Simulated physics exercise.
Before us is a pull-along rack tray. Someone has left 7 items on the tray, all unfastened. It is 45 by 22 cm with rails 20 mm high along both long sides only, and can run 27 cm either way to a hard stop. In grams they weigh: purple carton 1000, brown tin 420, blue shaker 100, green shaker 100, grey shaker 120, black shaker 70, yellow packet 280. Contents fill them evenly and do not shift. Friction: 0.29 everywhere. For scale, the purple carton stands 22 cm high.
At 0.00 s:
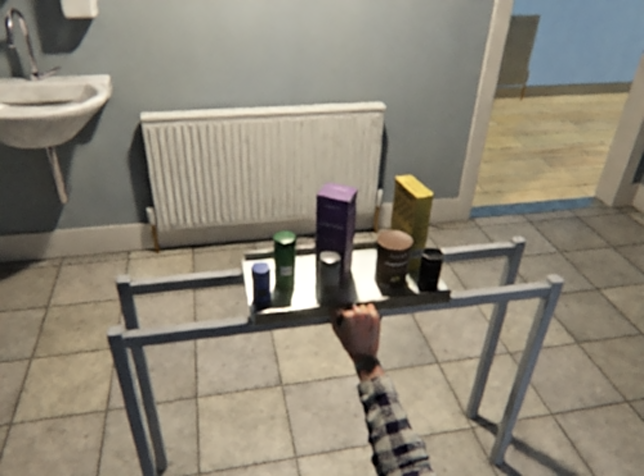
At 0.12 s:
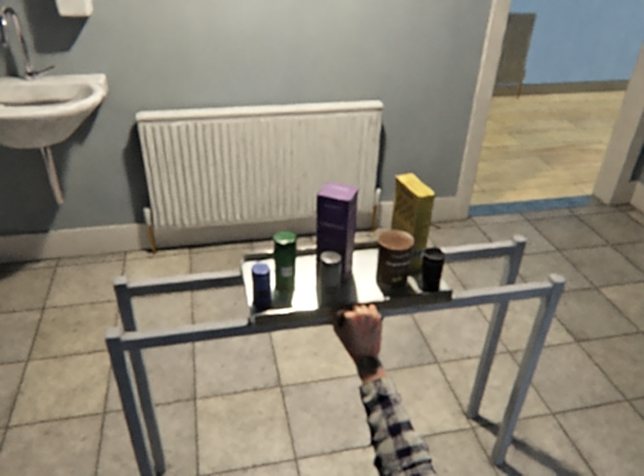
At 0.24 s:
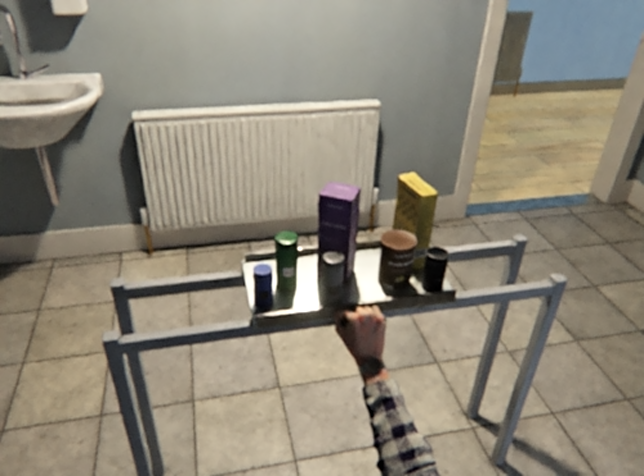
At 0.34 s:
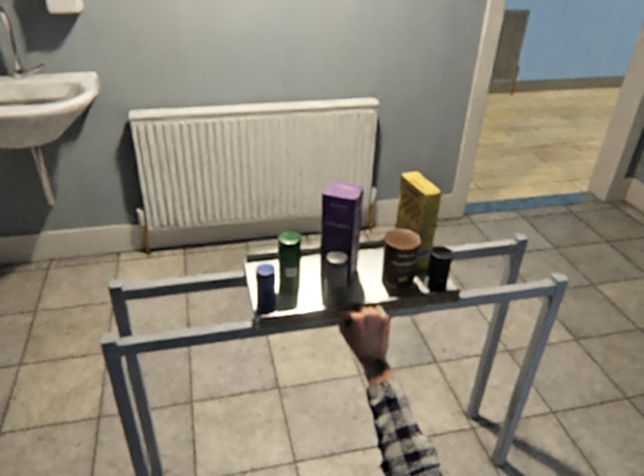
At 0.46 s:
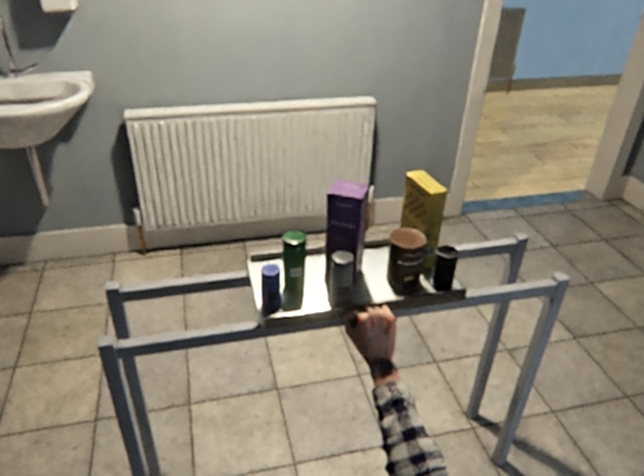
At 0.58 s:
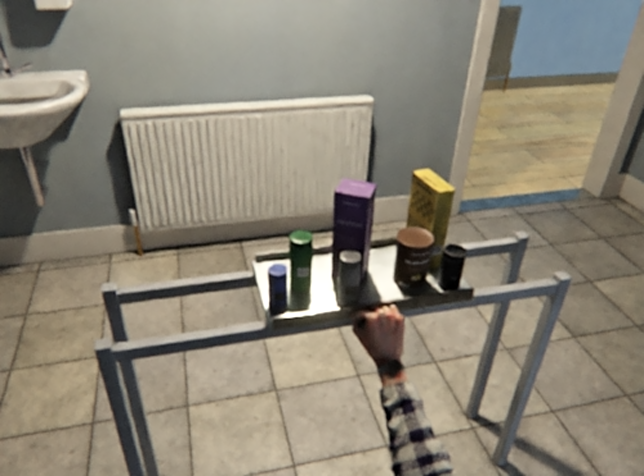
A hand in a checked sleeve grips the front edge of a pale tray on grey metal rails, seen from above in a tiled room with a sink, radiator and doorway. Blue, green, grey and black shakers, a brown tin, a tall purple carton at centre and a yellow packet behind stand upright. The hand slides the tray slightly right, its items riding along, while the camera drifts a little.
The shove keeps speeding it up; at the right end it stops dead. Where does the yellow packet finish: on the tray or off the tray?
The yellow packet falls out.
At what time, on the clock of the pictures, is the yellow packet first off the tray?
At about 1.9 s.
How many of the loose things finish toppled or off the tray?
1 of them.
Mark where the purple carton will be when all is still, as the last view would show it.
Around (456, 220).
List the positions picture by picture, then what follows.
In the first frame, tray midway; yellow packet (409, 224); purple carton (335, 234).
In the second frame, tray midway; blue shaker (261, 285); green shaker (285, 261).
In the third frame, tray 1 cm right; grey shaker (332, 280); black shaker (435, 270).
In the fourth frame, tray 1 cm right; purple carton (341, 234); brown tin (400, 260).
In the fifth frame, tray 2 cm right; blue shaker (271, 286); green shaker (294, 262).
In the sixth frame, tray 4 cm right; yellow packet (427, 220); grey shaker (349, 280).
Around 1.48 s, tray 27 cm right.
Around 1.98 s, tray 27 cm right; yellow packet now off the tray; purple carton shifted 2 cm; brown tin shifted 2 cm.
Around 2.18 s, tray 27 cm right; purple carton shifted 2 cm; brown tin shifted 2 cm; black shaker shifted 2 cm.
Finally (2.5 s), off the tray, yellow packet; the other 6 still in place (within 5 cm).
